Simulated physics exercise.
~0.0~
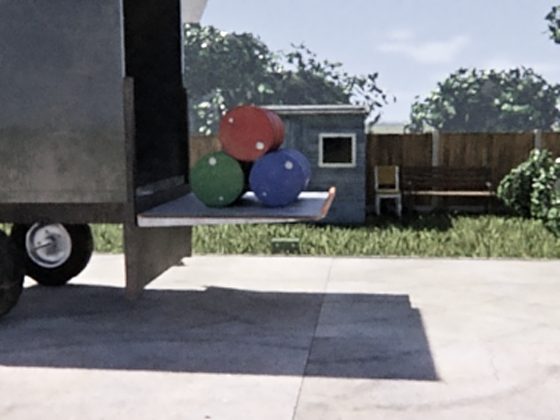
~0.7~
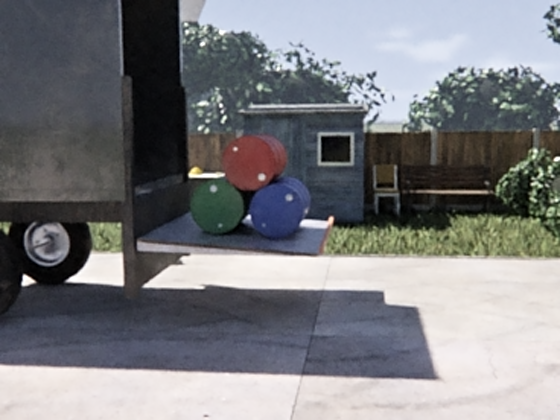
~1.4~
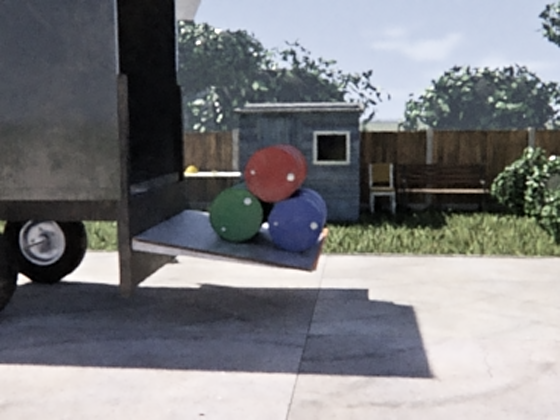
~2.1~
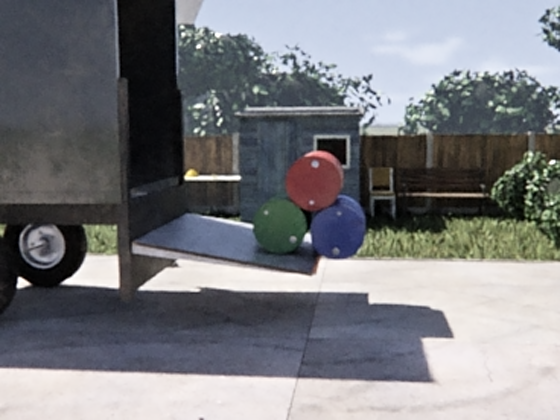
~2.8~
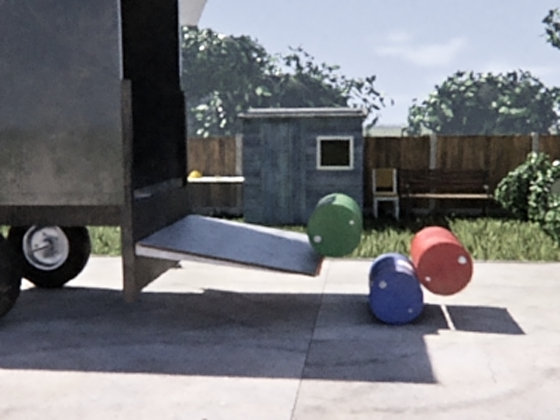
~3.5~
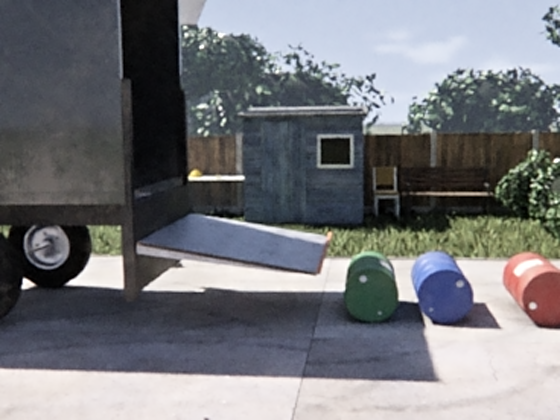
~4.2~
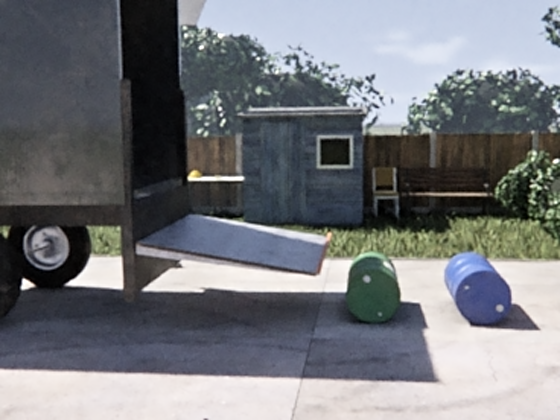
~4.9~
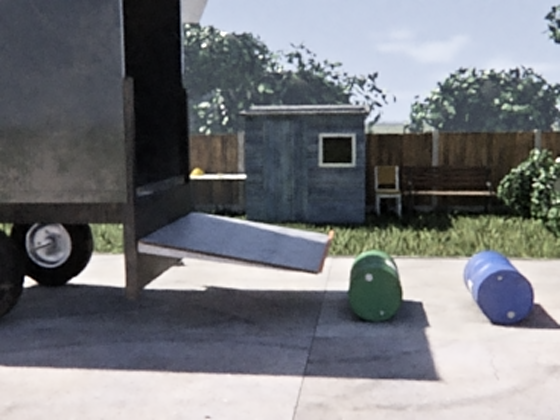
The clip opens on a lift platform at the back of a parked van body, with a red drum resting on top of a green one and a blue one, a shed and fence behind. The platform sinks a little and tilts down towards its outer edge, and the stack starts moving right. Blue goes over the edge first, with red still riding above. Red and blue drop to the paving as green tips over the edge after them. Red rolls out of view on the right, while green settles near the platform and blue rolls farther right, leaving the tilted platform empty.
